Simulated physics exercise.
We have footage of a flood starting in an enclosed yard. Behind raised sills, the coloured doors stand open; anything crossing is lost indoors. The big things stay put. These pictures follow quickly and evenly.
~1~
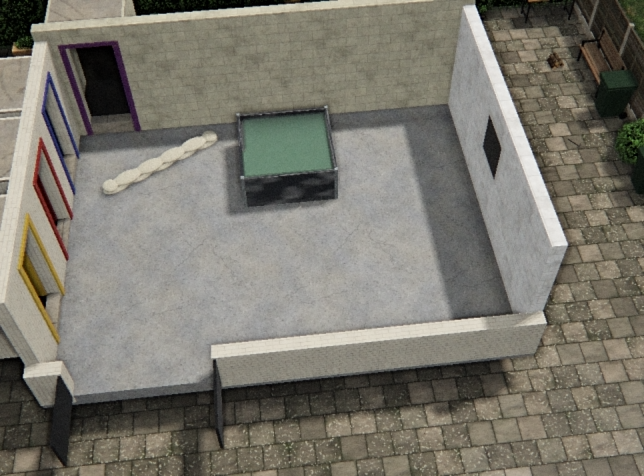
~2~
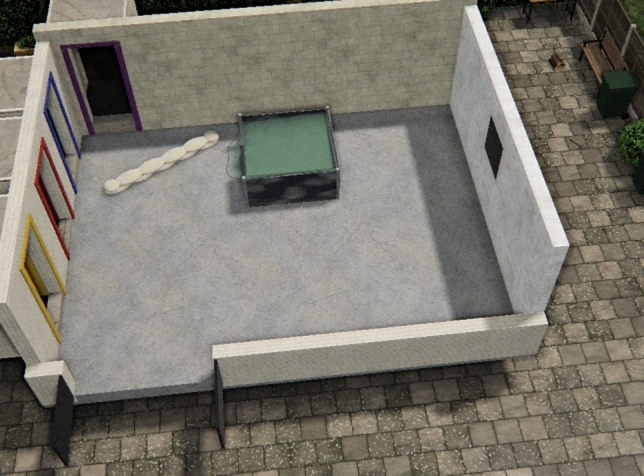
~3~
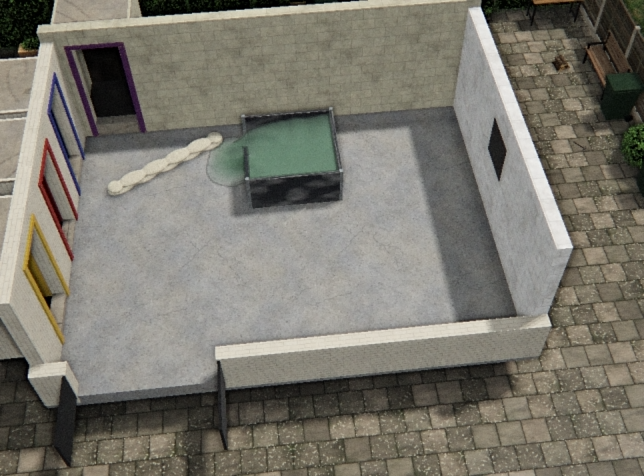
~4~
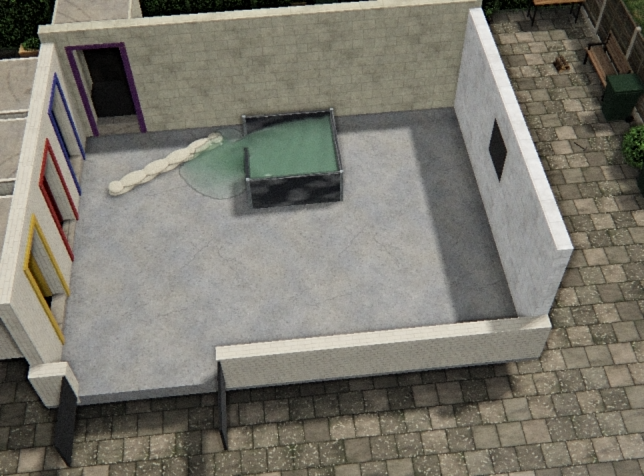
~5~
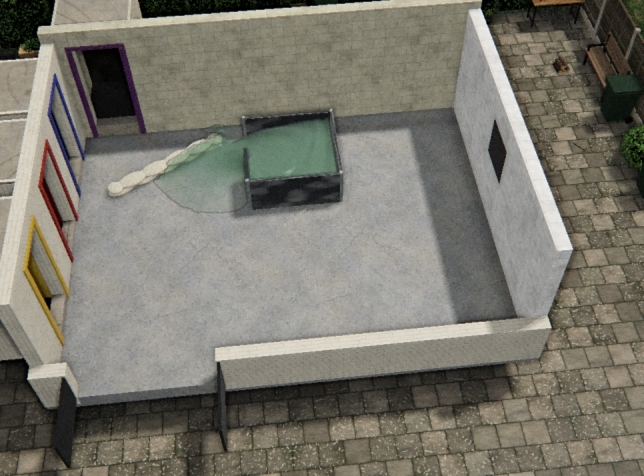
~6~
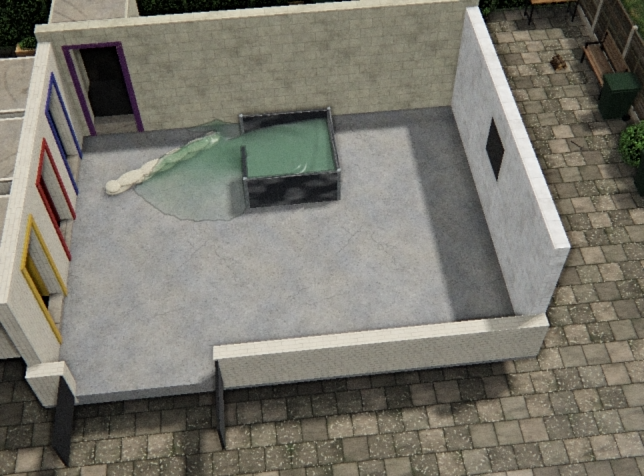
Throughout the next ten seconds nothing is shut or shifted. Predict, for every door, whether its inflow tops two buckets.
Red door: Tops two buckets; purple door: Does not top two buckets; yellow door: Does not top two buckets; blue door: Does not top two buckets.
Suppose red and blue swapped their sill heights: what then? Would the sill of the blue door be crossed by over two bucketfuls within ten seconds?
Blue: Above the limit.
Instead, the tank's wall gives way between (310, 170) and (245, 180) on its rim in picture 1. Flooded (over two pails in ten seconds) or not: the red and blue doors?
The red door falls short and the blue door falls short.
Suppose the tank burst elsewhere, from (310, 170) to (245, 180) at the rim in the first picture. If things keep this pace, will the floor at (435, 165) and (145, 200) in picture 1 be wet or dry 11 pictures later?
Taking the two points in order, the first is left dry and the second is left dry.
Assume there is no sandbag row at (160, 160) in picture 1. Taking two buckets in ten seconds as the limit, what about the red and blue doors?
Result: Red exceeds the bound; blue exceeds the bound.
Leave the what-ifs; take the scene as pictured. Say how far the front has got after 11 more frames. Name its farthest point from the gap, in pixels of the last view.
About (59, 366).
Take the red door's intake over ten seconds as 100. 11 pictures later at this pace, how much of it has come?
Share at that point: Roughly 35 %.
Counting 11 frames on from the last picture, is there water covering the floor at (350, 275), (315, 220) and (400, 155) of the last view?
Result, as listed: Not wetted / not wetted / not wetted.
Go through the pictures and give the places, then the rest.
The first frame shows still water in the tank at (286, 145).
In the second frame, water pours out at (244, 149) and has run to (234, 143).
In the third frame, the front is at (210, 172), out from the gap at (248, 152).
In the fourth frame, water pours out at (249, 153) and has run to (184, 175).
In the fifth frame, the front is at (158, 182), out from the gap at (248, 154).
In the sixth frame, the front is at (137, 188), out from the gap at (246, 152).
A moment on, water covers 20 % of the floor; the red door under two buckets in, the purple door not reached, the yellow door not reached, the blue door not reached.
Next, water covers 30 % of the floor; the red door over two buckets in, the purple door wet at the sill, nothing in, the yellow door wet at the sill, nothing in, the blue door wet at the sill, nothing in.
Then, water covers 35 % of the floor; the red door far over two buckets in, the purple door wet at the sill, nothing in, the yellow door wet at the sill, nothing in, the blue door under two buckets in.
Later, water covers 45 % of the floor; the red door far over two buckets in, the purple door wet at the sill, nothing in, the yellow door wet at the sill, nothing in, the blue door under two buckets in.
In the end, water covers 50 % of the floor; the red door far over two buckets in, the purple door wet at the sill, nothing in, the yellow door wet at the sill, nothing in, the blue door under two buckets in.
